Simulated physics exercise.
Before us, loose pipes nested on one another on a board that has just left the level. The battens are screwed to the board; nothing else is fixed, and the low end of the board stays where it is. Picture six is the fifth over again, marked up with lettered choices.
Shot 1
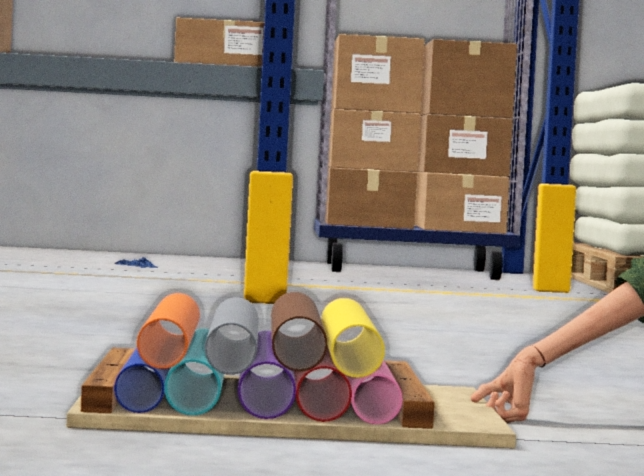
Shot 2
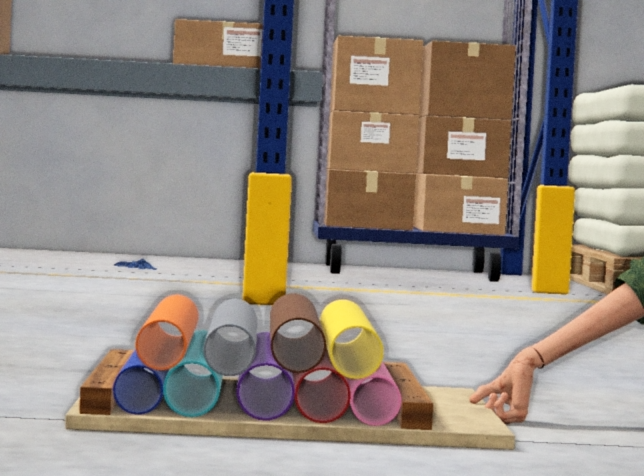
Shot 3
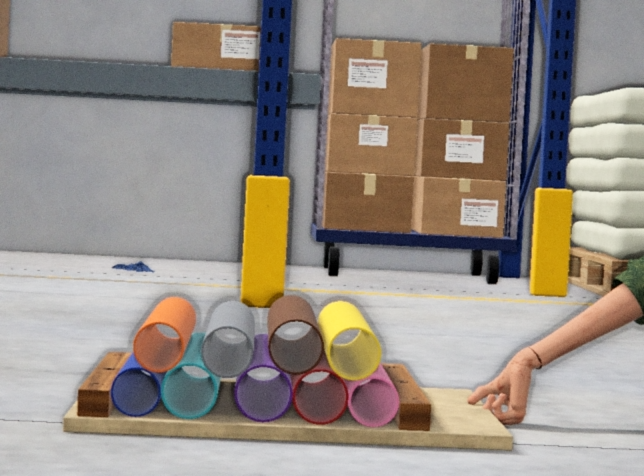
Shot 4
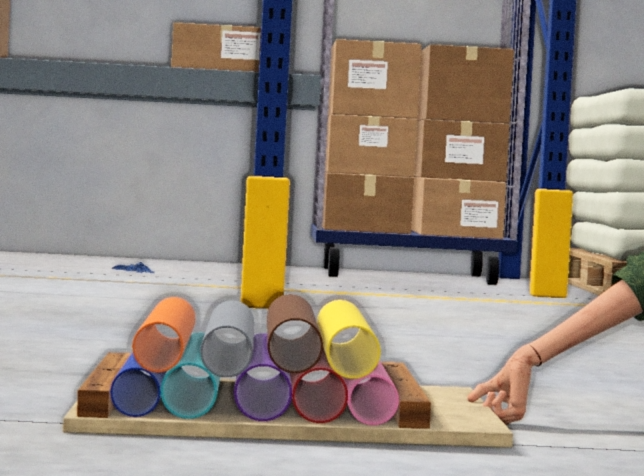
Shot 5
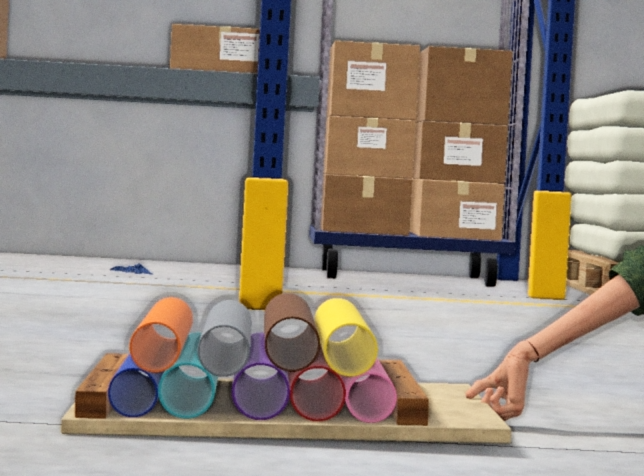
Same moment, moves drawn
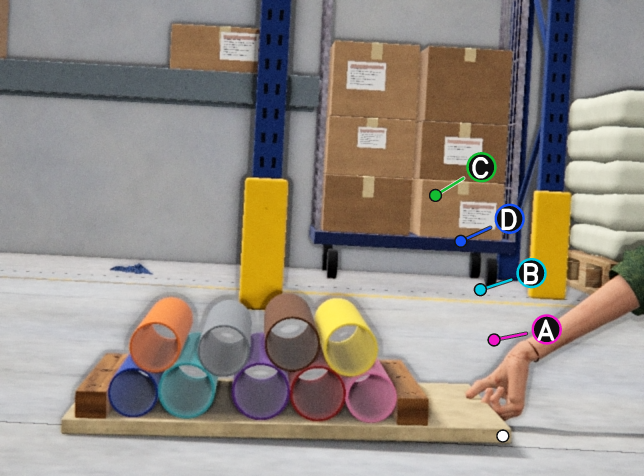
The footage shows nine coloured pipes stacked in two rows between wooden blocks on a board, with a hand at its right end in a warehouse; the pipes and hand barely move as the view shifts very slightly.
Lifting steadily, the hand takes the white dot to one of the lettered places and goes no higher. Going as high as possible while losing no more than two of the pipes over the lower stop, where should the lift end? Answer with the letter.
The highest mark that will do is D.
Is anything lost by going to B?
No.
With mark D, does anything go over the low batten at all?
At D: Yes.
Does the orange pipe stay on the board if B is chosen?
Yes, with B.
On the marked copy, A at (494, 340); B at (480, 290); C at (435, 196); D at (461, 241); the white dot at (503, 436).
Taking D. A third of the way, board at 16°.
Two thirds of the way, board at 28°.
When it is over, board at 28°, one over the low batten (orange).
As for the rest, A none over the low batten; B none over the low batten; C four over the low batten (yellow, brown, grey, orange).
